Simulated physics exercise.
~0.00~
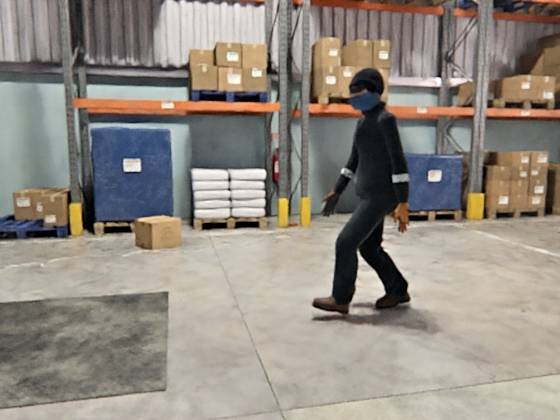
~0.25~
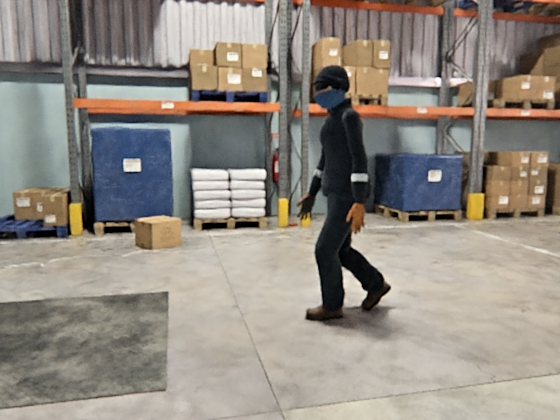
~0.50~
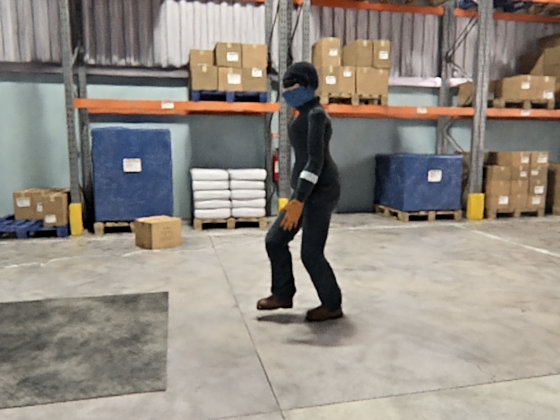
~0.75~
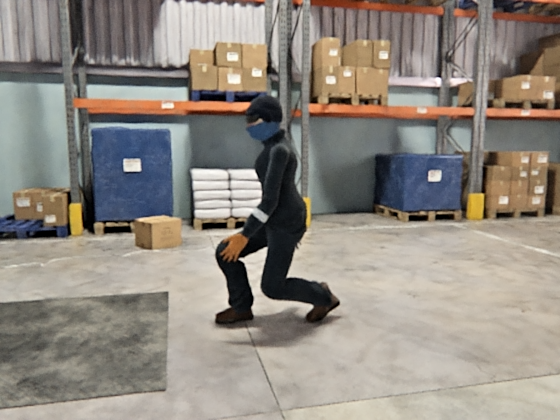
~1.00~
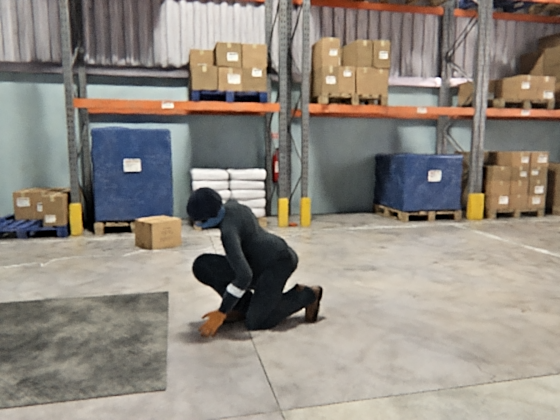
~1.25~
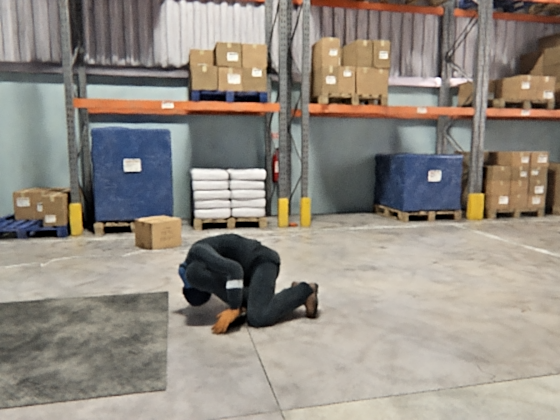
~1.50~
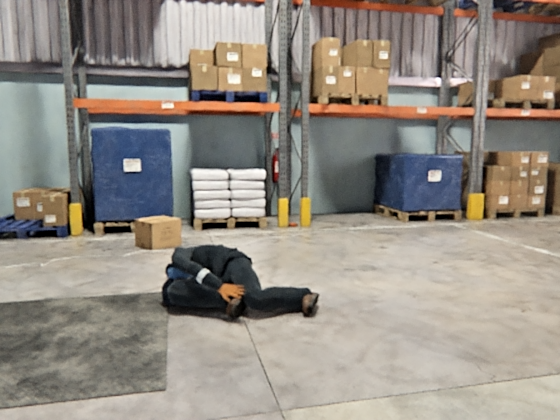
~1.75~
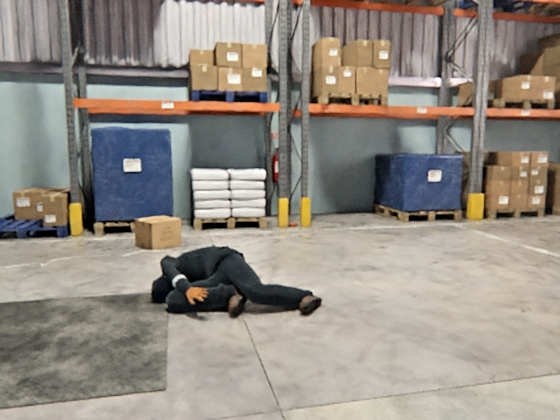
In a warehouse with stacked boxes and pallets, a person in dark clothes and orange gloves walked left toward a black mat, sank to the knees, folded forward and ended up lying curled on the floor, chest and hips short of its near edge.
